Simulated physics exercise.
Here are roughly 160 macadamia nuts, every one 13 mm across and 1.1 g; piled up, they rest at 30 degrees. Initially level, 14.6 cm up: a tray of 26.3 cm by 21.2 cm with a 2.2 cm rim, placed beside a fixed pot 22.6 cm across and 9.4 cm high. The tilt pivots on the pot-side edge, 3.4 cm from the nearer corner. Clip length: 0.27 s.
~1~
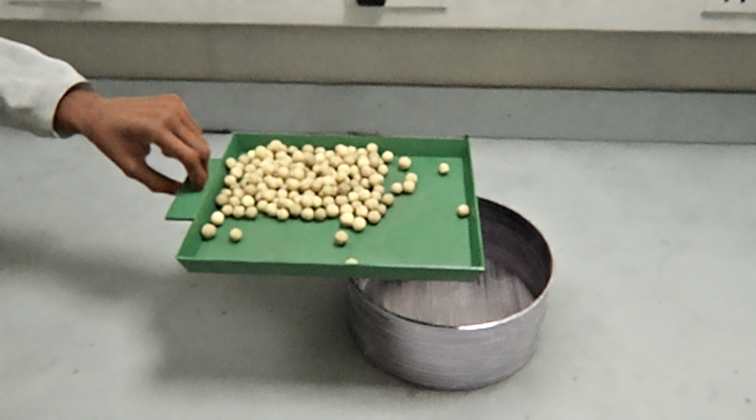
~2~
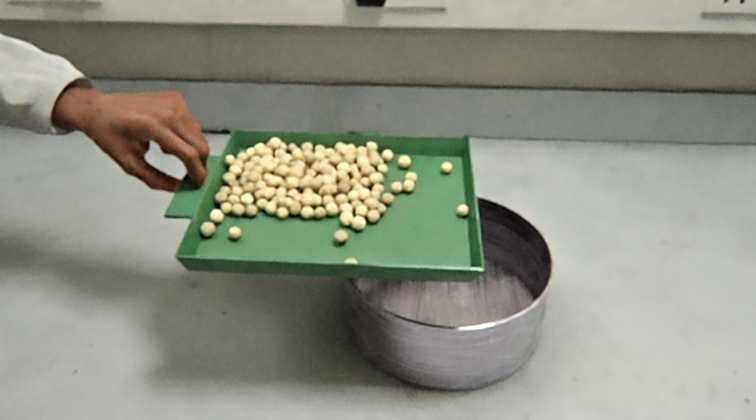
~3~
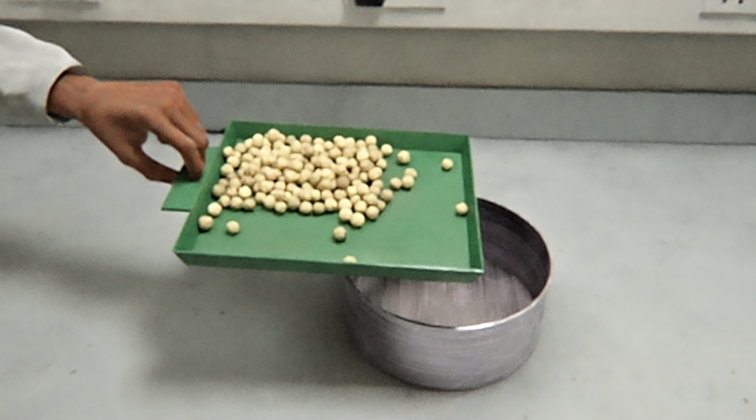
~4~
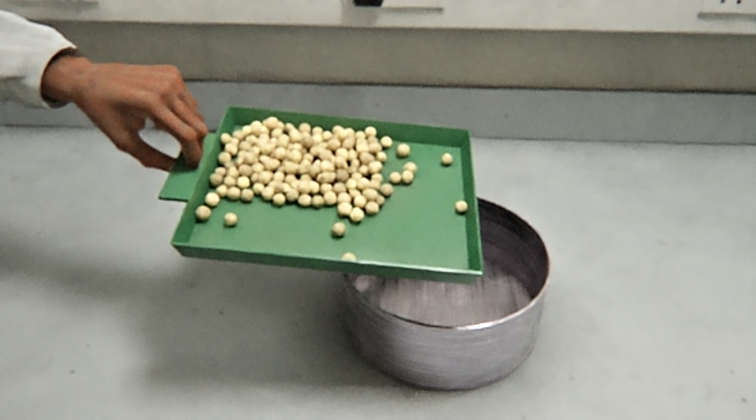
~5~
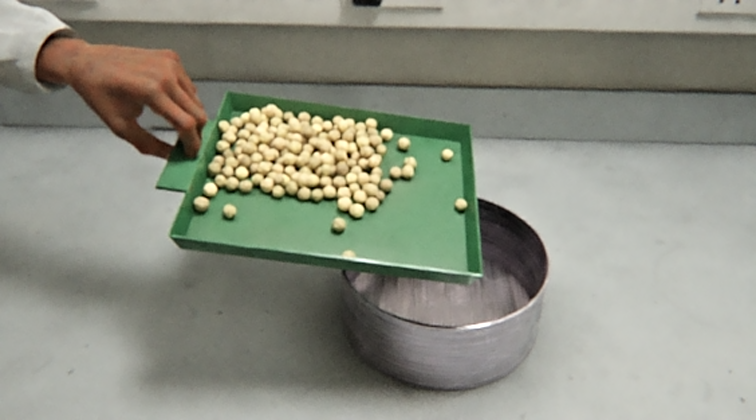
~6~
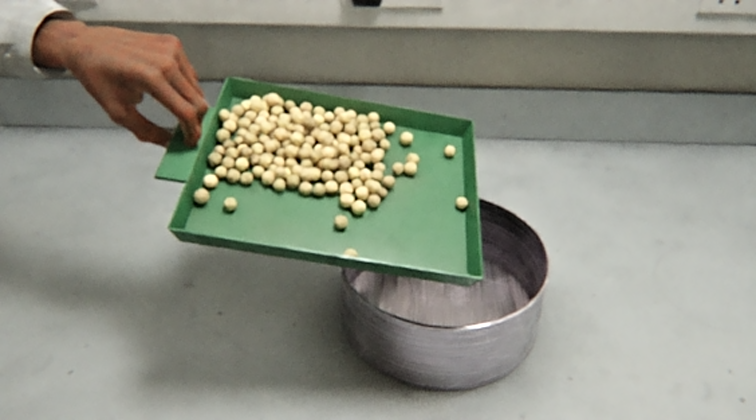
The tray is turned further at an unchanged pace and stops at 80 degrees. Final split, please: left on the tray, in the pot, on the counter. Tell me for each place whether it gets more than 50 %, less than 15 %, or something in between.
Result: Tray: Very little; pot: Very little; counter: Over half the load.
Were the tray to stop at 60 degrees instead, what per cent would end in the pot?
Around 5 %, I reckon.
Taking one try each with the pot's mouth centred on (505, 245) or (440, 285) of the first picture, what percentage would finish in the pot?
First try around 10 %, second around 90 %.
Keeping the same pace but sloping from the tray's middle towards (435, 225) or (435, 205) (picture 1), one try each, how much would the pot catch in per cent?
First try: Around 65 percent; second try: Around 80 percent.
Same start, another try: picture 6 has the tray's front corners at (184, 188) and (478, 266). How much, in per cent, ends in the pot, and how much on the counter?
Pot 80; counter 20.
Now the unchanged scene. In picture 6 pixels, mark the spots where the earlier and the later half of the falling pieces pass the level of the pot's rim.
First near (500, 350), then at (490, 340).
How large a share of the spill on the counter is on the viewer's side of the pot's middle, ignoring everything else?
Near 100 in a hundred.
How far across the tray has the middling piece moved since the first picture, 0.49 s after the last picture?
Around 15 centimetres.
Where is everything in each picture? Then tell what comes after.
The first picture shows tray tilt 0 degrees, front corners at (185, 253) and (476, 263); middle of the pieces at (308, 183); pot at (448, 251).
The second picture shows tray tilt 1 degrees, front corners at (184, 252) and (476, 264); middle of the pieces at (308, 181).
The third picture shows tray tilt 3 degrees, front corners at (182, 246) and (475, 265), lowest corner right front; middle of the pieces at (306, 175).
The fourth picture shows tray tilt 7 degrees, front corners at (180, 238) and (475, 267), lowest corner right front; middle of the pieces at (305, 166).
The fifth picture shows tray tilt 10 degrees, front corners at (178, 231) and (474, 269), lowest corner right front; middle of the pieces at (305, 157).
The sixth picture shows tray tilt 14 degrees, front corners at (178, 224) and (475, 271), lowest corner right front; middle of the pieces at (306, 149); pot at (444, 251).
Then, 0.49 s after the last picture, tilt 46 degrees; the tray holds 95 %, the pot 0 %.
Then, 0.81 s after the last picture, tilt 67 degrees; the tray holds 65 %, the pot 0 %.
Then, 1.22 s after the last picture, tilt 80 degrees; the tray holds 15 %, the pot 5 %.
In the end, tray 0 %, pot 5 %, counter 95 %.
